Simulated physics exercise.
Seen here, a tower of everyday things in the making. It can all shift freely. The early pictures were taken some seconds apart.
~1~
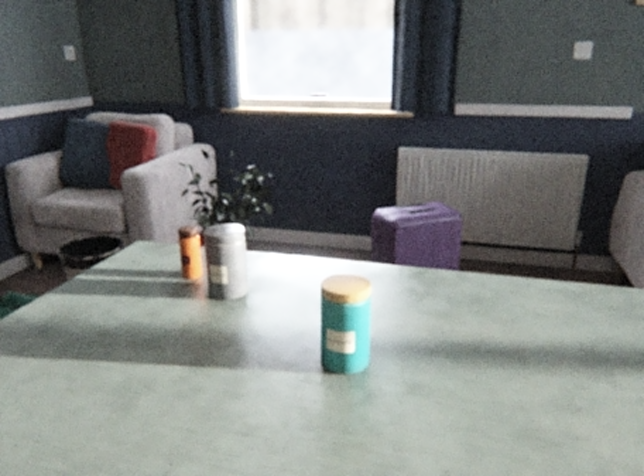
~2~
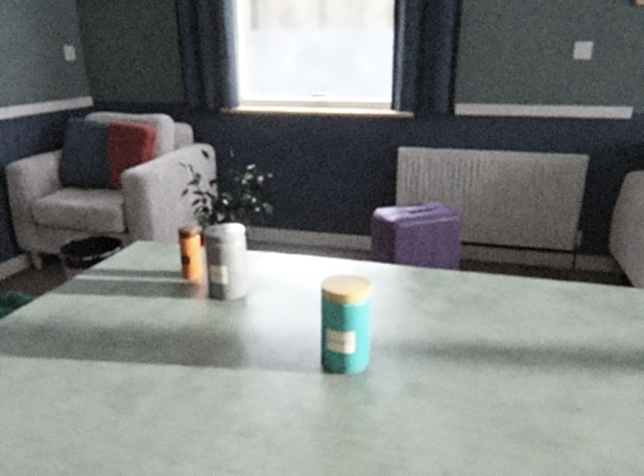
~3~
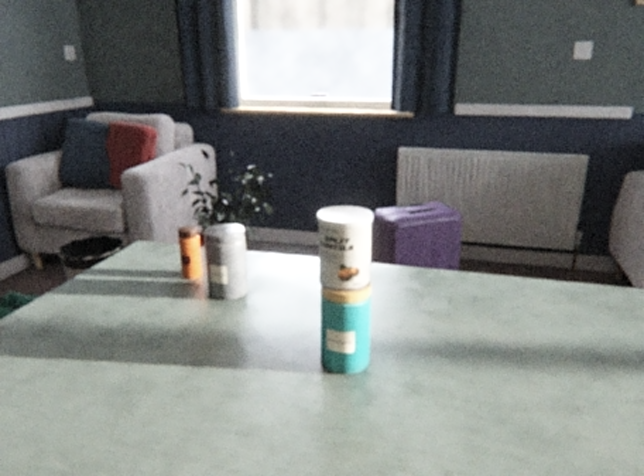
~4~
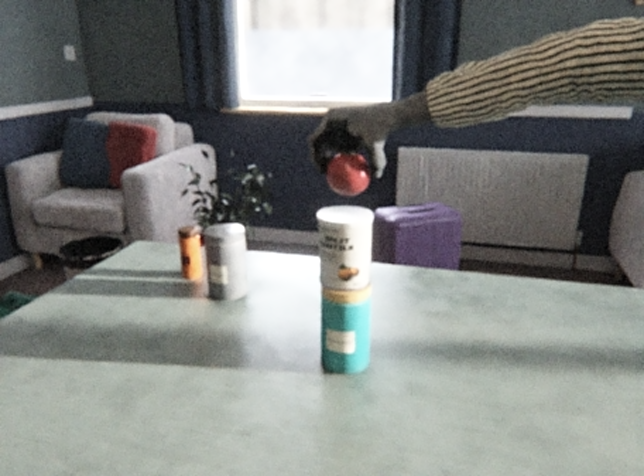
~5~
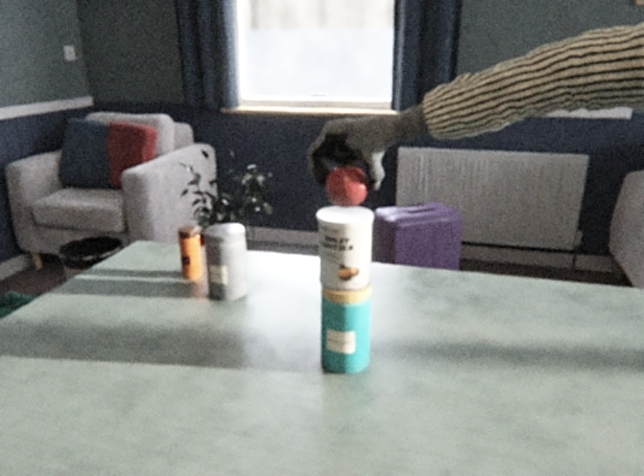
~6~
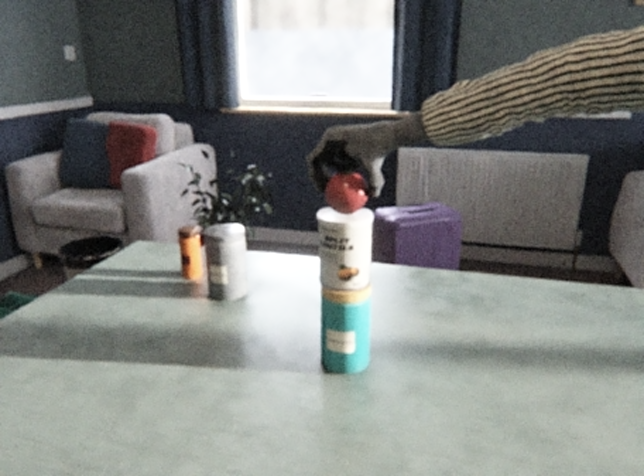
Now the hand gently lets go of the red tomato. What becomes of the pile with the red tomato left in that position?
The pile remains standing.
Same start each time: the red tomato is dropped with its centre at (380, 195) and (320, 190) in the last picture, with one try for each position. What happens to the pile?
First try: The pile topples; second try: It stands firm.
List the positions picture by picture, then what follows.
The last thing is not in view yet; orange shaker (190, 252), in the first picture.
The last thing is not in view yet, in the second picture.
The last thing is not in view yet; orange shaker (190, 252), in the third picture.
Still above its spot; red tomato (349, 174); white tin (345, 248), in the fourth picture.
Still above its spot; red tomato (347, 186); orange shaker (190, 252), in the fifth picture.
In place under the hand; red tomato (346, 193); white tin (345, 248), in the sixth picture.
Then, 0.20 s after the last picture, nothing has stirred.
Then, 0.40 s after the last picture, red tomato resting near (346, 193).
At rest, all 5 in place. Seen from the same camera at the end, red tomato near (346, 193). The pile keeps its balance.
